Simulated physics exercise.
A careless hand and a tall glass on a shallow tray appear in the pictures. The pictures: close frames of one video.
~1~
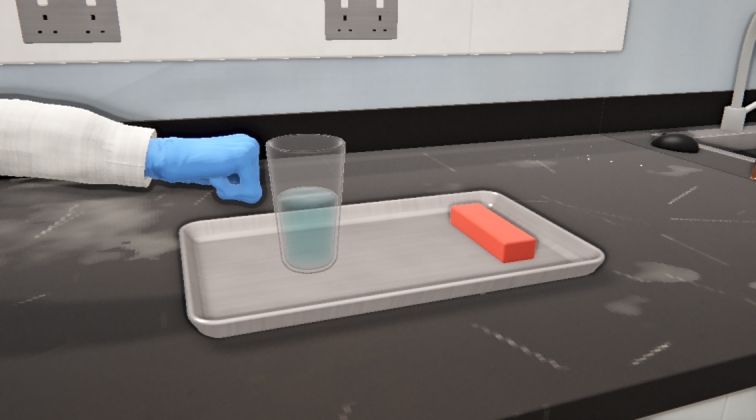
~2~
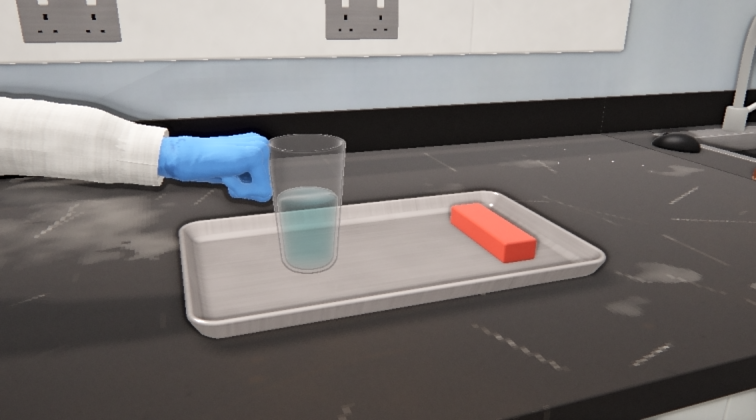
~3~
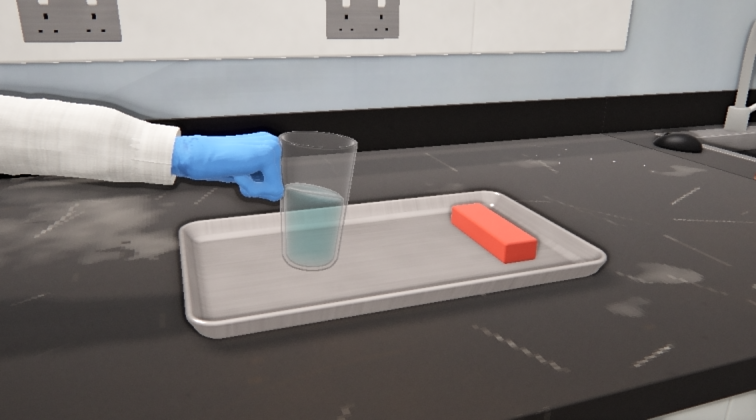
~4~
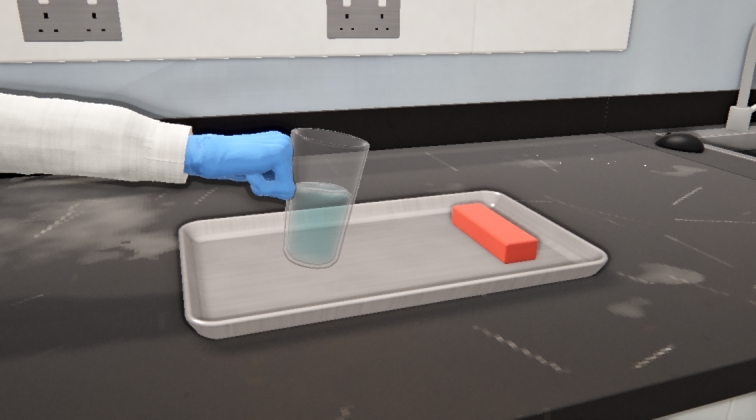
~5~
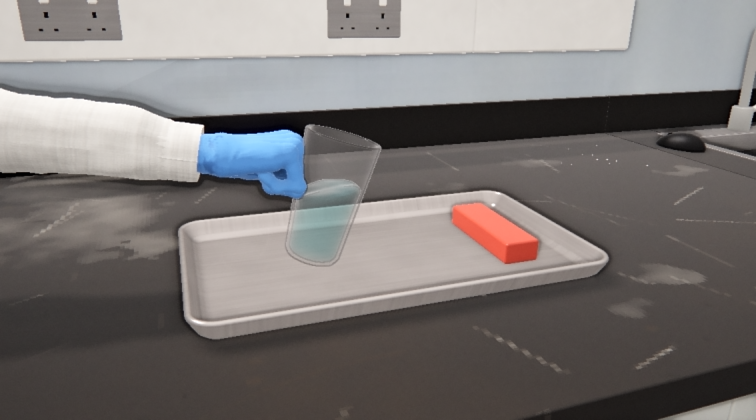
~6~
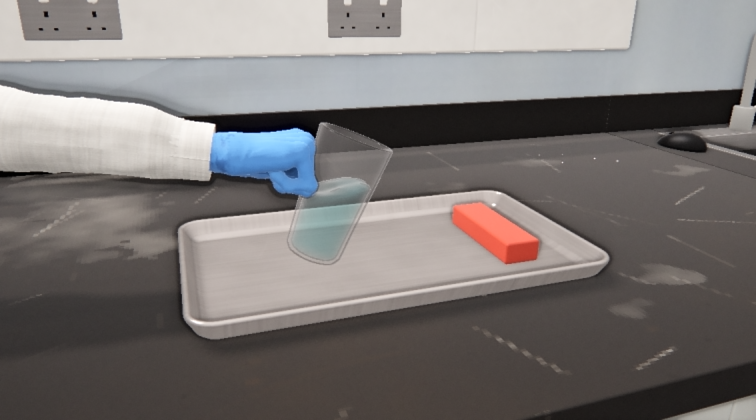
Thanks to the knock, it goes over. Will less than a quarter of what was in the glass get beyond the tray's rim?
Yes, less than a quarter gets past the rim.
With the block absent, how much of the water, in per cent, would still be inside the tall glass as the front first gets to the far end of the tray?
About 75 percent.
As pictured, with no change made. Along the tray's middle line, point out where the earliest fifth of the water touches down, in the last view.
Touchdown, mid-line: Approx. (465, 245).
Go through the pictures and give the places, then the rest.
The first frame shows tilt 0°; right rim (342, 142); surface from (277, 197) to (335, 192); the tray's far rim is at (543, 220); a block is fixed to the tray further along.
The second frame shows tilt 0°; right rim (342, 142); surface from (277, 197) to (335, 192).
The third frame shows tilt 5°; right rim (353, 142); surface from (283, 187) to (342, 195).
The fourth frame shows tilt 11°; right rim (365, 144); surface from (291, 189) to (349, 188).
The fifth frame shows tilt 17°; right rim (377, 146); surface from (297, 195) to (359, 182).
The sixth frame shows tilt 22°; right rim (388, 150); surface from (303, 193) to (368, 182).
A moment on, the tall glass is falling and 100 per cent is in the glass, 0 on the tray and 0 above or beyond its rim.
Next, the tall glass lies on its side and 100 per cent is in the glass, 0 on the tray and 0 above or beyond its rim.
Then the tall glass lies on its side and 69 per cent is in the glass, 25 on the tray and 6 above or beyond its rim.
Later the tall glass lies on its side and 32 per cent is in the glass, 55 on the tray and 13 above or beyond its rim.
In the end 88 per cent is held by tray and glass, 12 is off the tray.
